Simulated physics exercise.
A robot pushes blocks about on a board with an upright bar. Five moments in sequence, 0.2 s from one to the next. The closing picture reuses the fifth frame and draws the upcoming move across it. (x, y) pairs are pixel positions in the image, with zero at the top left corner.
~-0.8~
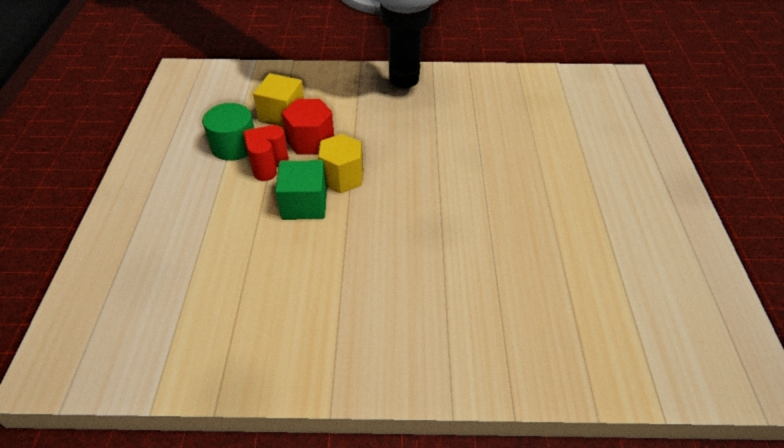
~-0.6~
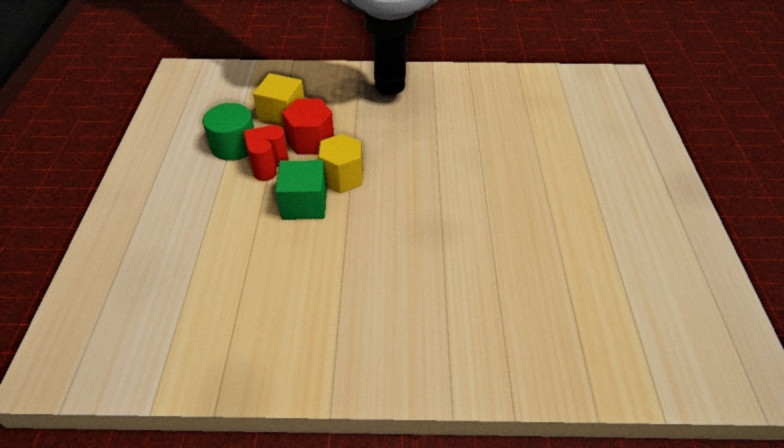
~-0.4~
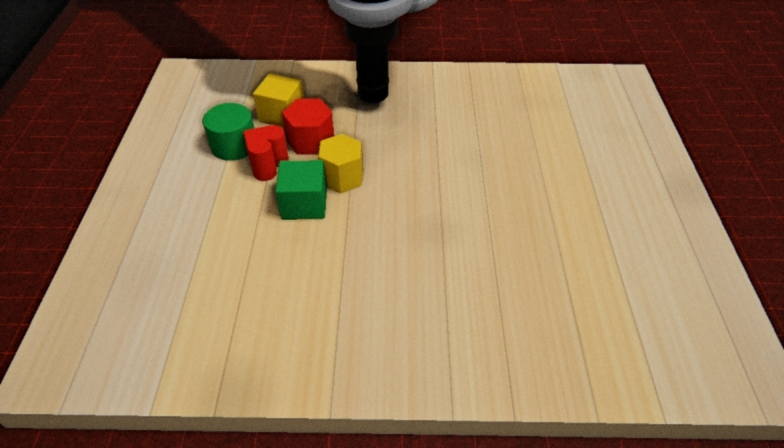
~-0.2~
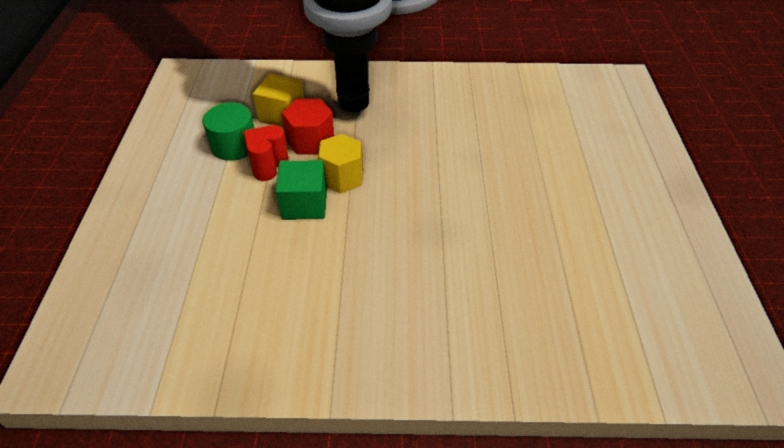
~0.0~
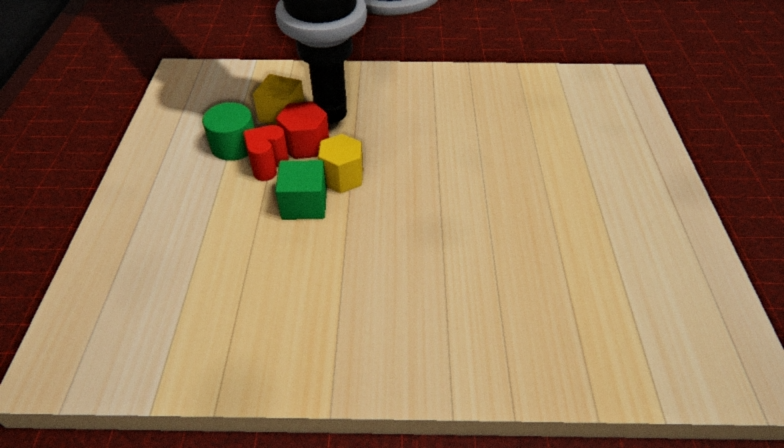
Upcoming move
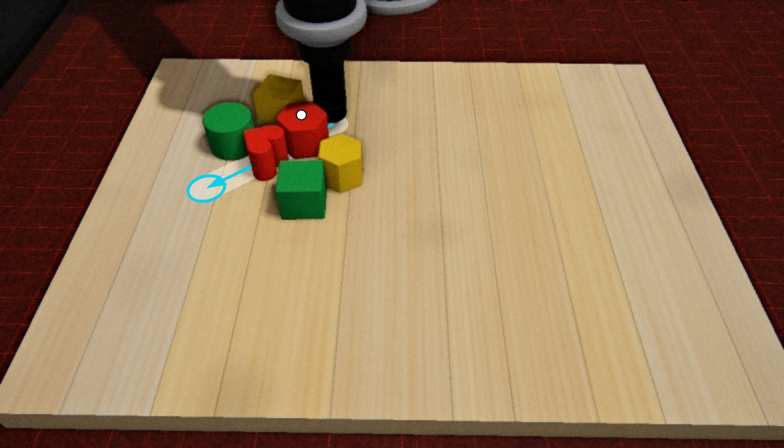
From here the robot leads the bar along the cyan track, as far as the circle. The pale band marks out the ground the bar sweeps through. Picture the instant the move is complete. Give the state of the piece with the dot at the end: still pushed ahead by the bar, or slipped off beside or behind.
It will get left beside or behind the bar.
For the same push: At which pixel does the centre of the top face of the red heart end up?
Its top face will be centred at roughly (203, 185).
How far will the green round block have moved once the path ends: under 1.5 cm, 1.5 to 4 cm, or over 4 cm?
The answer here is less than 1.5 cm.
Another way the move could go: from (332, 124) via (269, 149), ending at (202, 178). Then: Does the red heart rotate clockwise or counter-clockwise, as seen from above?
Overhead view: Clockwise.
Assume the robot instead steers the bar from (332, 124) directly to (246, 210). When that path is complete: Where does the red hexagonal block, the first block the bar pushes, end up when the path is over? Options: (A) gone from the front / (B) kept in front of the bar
B.
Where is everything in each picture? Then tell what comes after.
The first picture shows bar tip at (404, 80); block tops, green round block at (226, 116); red heart at (262, 137); yellow square piece at (277, 86); red hexagonal block at (307, 111).
The second picture shows bar at (390, 87); blocks unchanged.
The third picture shows bar at (373, 95); blocks unchanged.
The fourth picture shows bar at (354, 104); blocks unchanged.
The fifth picture shows bar at (331, 114); green round block at (226, 116); red heart at (262, 137); yellow square piece at (277, 86); red hexagonal block at (301, 115).
Path on the board, straight from (332, 124) to (206, 188); the dot is on the red hexagonal block.
The first path, step by step. One third of the way, bar at (292, 134); red heart at (230, 161), turned 55° clockwise; red hexagonal block at (271, 141), turned 40° anticlockwise.
Two thirds of the way, bar at (249, 156); green round block at (224, 116); red heart at (208, 180), turned 75° clockwise; red hexagonal block at (250, 165), turned 60° anticlockwise.
At the end, bar at (203, 178); green round block at (224, 116); red heart at (203, 185), turned 85° clockwise; yellow square piece in place; red hexagonal block at (248, 170), turned 80° anticlockwise.
